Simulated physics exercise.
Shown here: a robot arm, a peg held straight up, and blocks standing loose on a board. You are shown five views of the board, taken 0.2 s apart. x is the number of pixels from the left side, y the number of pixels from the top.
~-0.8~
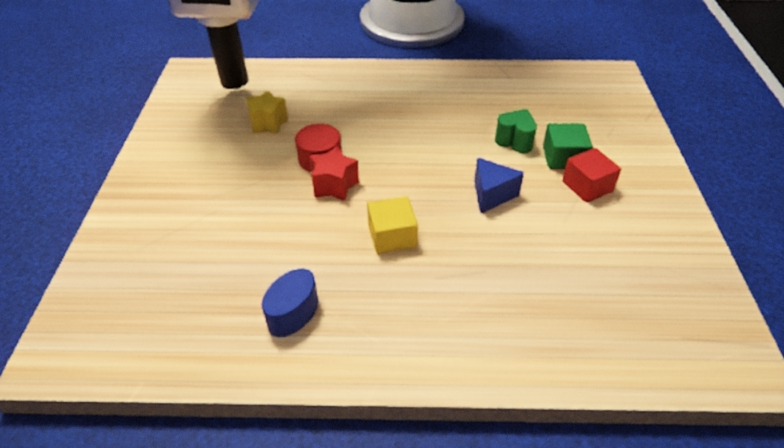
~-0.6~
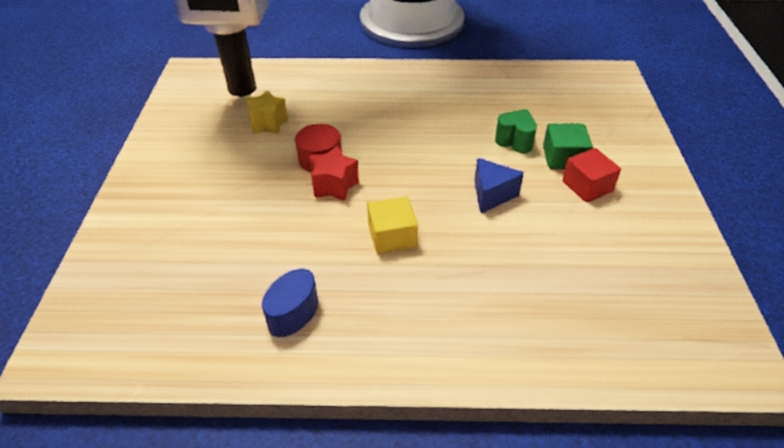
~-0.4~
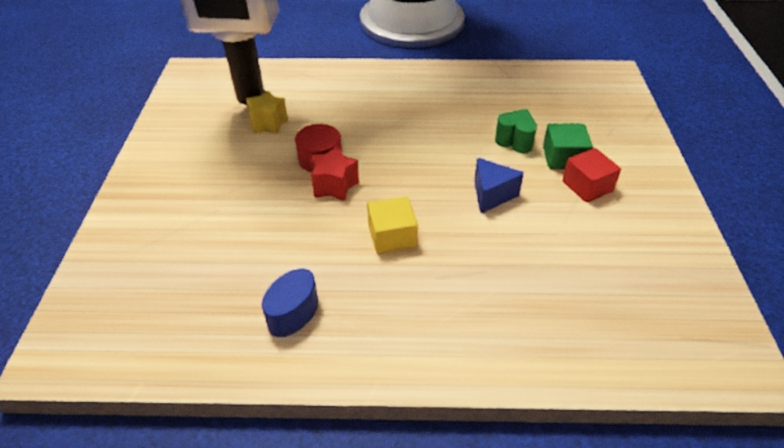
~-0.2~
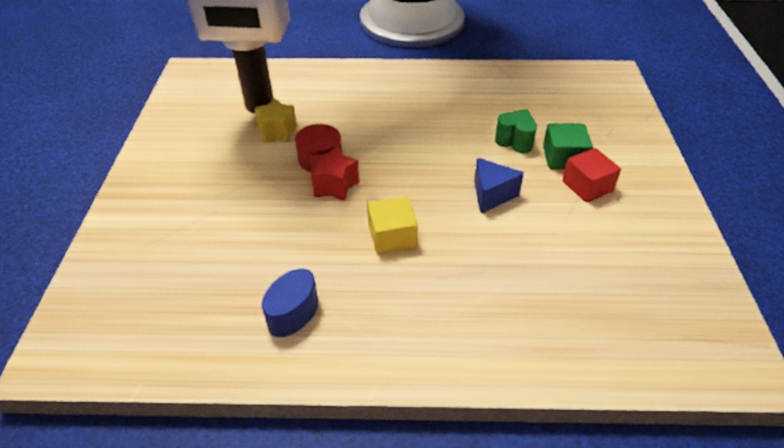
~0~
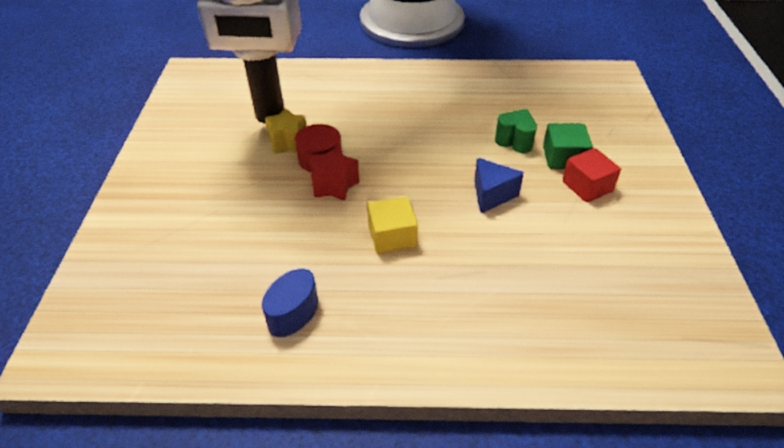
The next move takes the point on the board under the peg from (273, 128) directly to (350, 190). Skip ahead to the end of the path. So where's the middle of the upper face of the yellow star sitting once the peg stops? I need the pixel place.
It will likely be found at (373, 184).
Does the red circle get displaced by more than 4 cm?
My answer is yes.
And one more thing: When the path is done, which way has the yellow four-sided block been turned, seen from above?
Spin direction: Counter-clockwise.
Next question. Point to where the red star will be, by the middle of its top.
The centre of its top will be at (378, 214).
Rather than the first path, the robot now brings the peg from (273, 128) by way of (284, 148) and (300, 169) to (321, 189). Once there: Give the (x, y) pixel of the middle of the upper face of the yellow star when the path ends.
My best guess is (352, 177).
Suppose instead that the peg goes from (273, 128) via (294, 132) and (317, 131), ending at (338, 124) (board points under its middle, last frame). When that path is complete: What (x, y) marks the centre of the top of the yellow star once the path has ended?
(314, 126)
The first path, step by step. One third of the way, peg (297, 135); yellow star (308, 143); red circle (344, 152); red star (351, 179), turned 15° clockwise.
Two thirds of the way, peg (323, 155); yellow star (339, 164); red circle (378, 171); red star (366, 200), turned 40° clockwise; yellow four-sided block (400, 225), turned 20° anticlockwise.
At the end, peg (349, 177); yellow star (373, 184); red circle (416, 185); red star (378, 214), turned 90° clockwise; yellow four-sided block (406, 242), turned 45° anticlockwise.
